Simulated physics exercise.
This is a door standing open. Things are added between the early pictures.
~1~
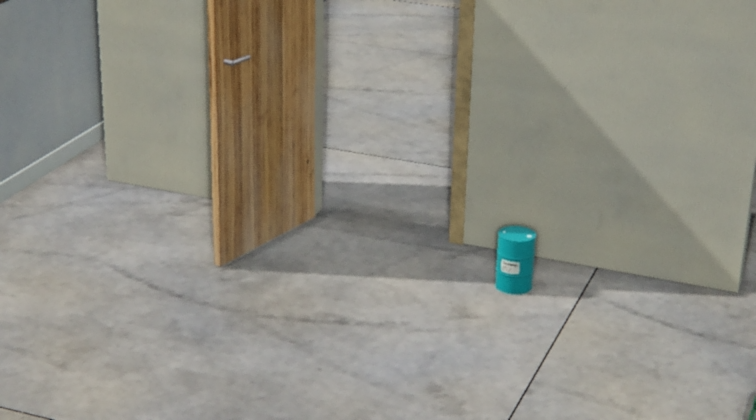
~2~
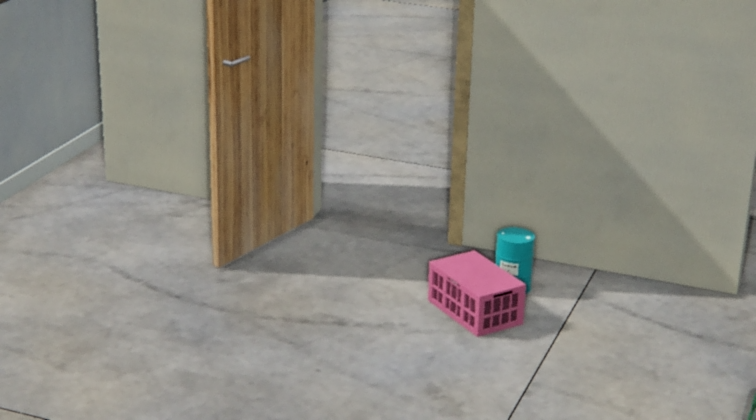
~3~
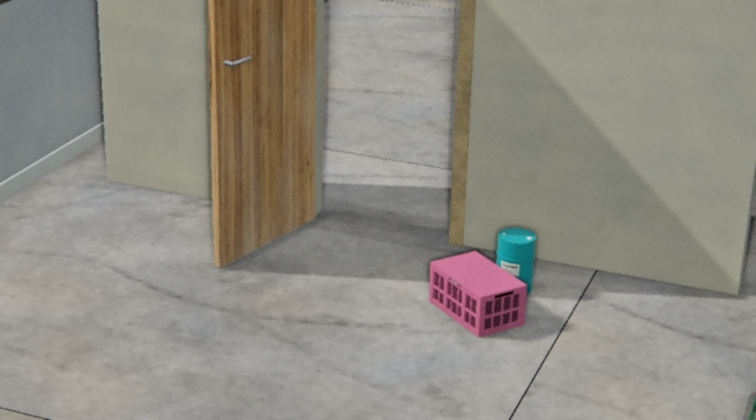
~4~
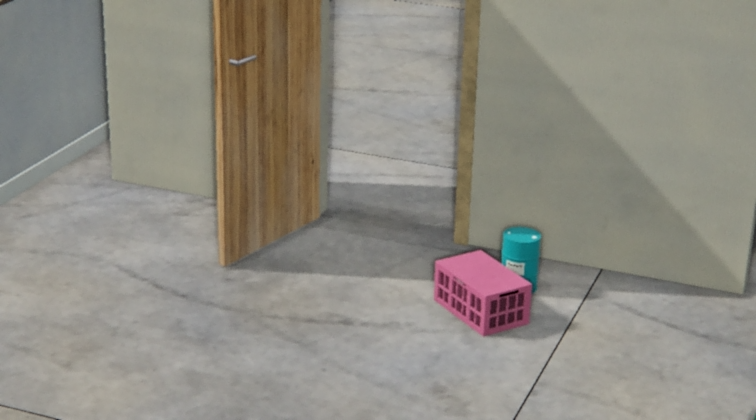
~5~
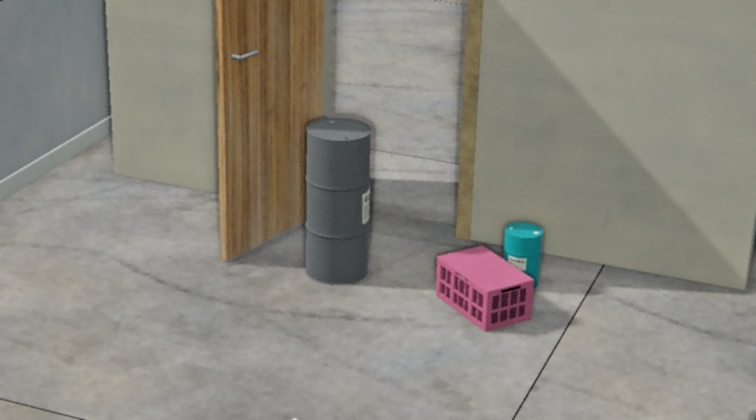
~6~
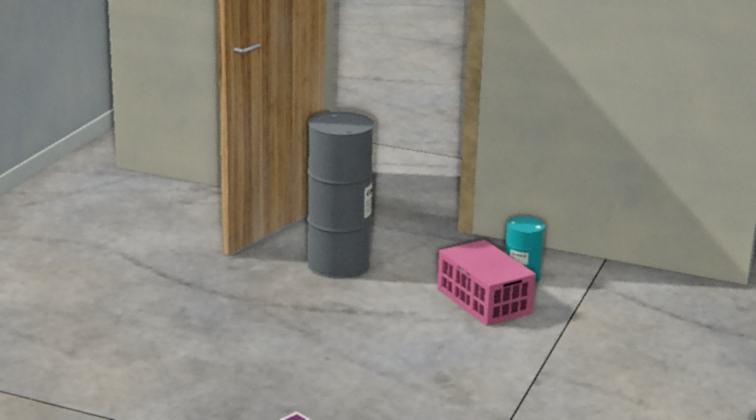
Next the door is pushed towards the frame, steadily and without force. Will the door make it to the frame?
As it turns out, it jams.
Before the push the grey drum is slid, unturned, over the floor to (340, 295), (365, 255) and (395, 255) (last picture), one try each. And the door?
In the first case it closes; in the second case it is blocked; in the third case it is blocked.
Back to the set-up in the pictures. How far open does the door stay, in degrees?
About 75°.
Then, 0.60 s past the last view, door 91° open.
Then, 0.90 s past the last view, door 78° open.
Finally, door 73° open; all 3 still in place. Final places as the last picture's camera would see them, grey drum near (343, 195).
